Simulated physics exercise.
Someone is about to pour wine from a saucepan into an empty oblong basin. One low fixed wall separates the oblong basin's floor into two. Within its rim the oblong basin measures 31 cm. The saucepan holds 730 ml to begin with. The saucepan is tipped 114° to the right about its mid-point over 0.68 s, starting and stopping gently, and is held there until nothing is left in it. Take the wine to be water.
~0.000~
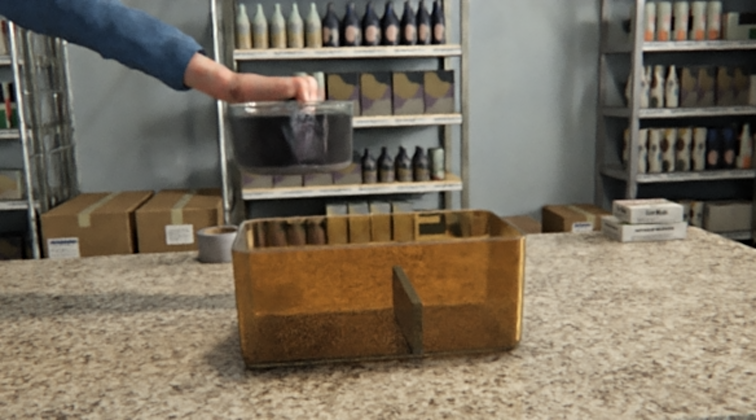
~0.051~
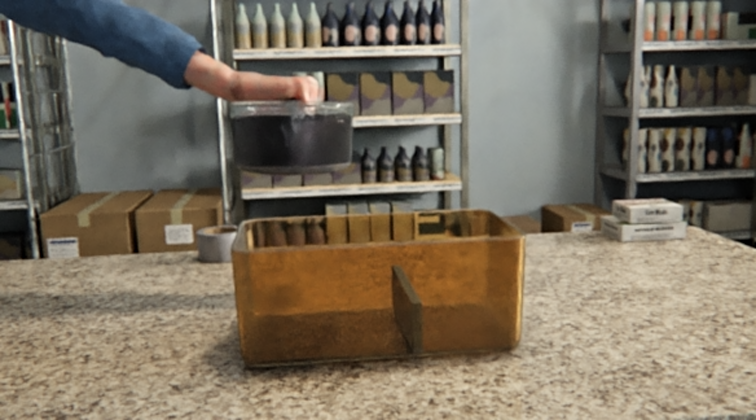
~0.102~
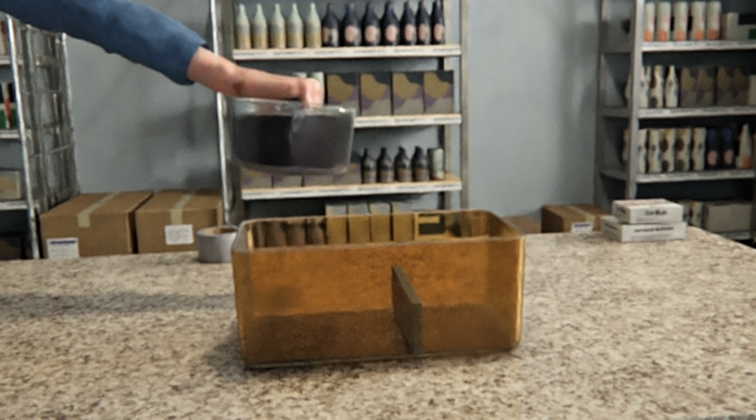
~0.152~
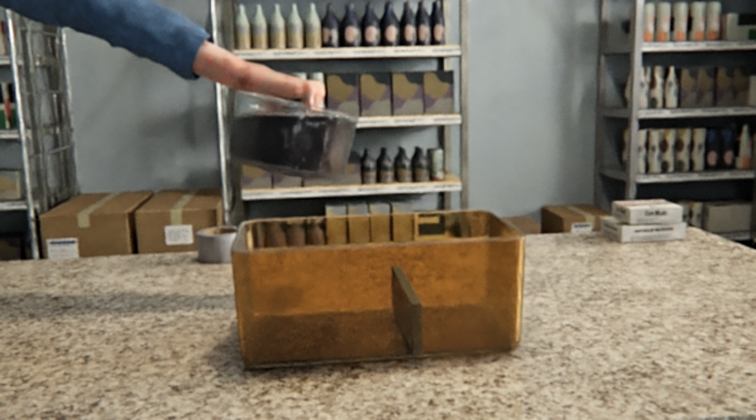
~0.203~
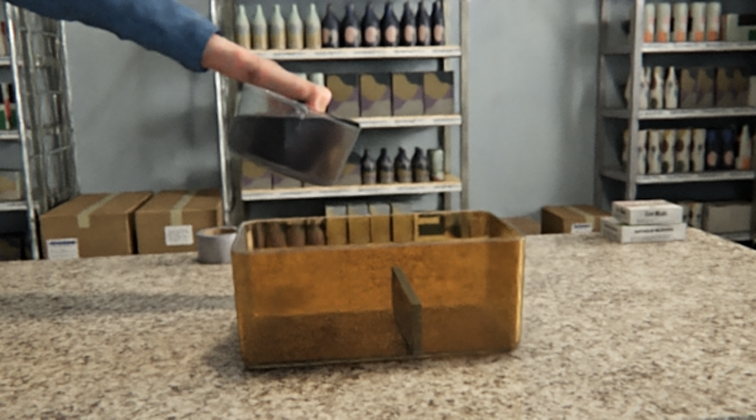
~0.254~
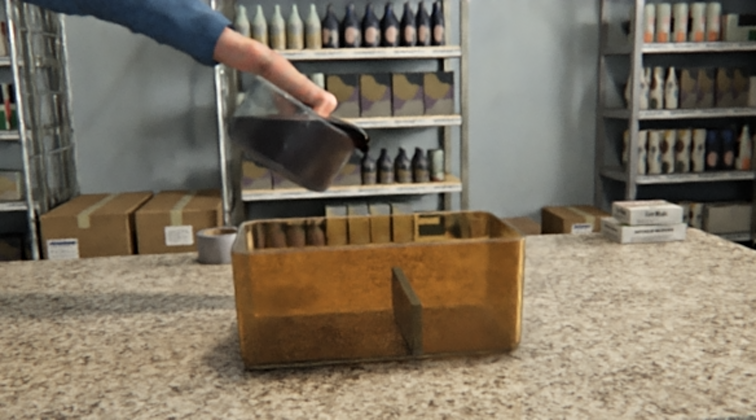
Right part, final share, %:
37 %.
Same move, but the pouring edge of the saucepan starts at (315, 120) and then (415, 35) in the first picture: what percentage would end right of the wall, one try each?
I'd expect close to 5 per cent and then close to 80 per cent.
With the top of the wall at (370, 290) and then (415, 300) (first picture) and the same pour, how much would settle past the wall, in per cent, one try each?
75 % and 30 %.
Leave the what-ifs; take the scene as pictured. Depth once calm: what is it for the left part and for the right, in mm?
Some 16 mm on the left and some 16 mm on the right.
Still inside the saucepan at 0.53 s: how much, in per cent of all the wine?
Roughly 20 percent.
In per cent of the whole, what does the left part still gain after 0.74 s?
Near 4 percent, give or take.
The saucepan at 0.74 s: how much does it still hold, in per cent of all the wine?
Roughly 2 per cent.
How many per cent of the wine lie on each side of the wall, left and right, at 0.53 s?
About 20 % left, 30 % right.
After 0.53 s the tilt is 101° and 20 per cent is still to pour, 21 is left of the wall and 29 right of it.
After 0.74 s the tilt is 114° and 2 per cent is still to pour, 57 is left of the wall and 37 right of it.
After 0.95 s the tilt is 114° and 0 per cent is still to pour, 60 is left of the wall and 37 right of it.
After 1.18 s the tilt is 114° and 0 per cent is still to pour, 61 is left of the wall and 37 right of it.
In the end 61 per cent lies left of the wall, 37 right of it and 2 outside.
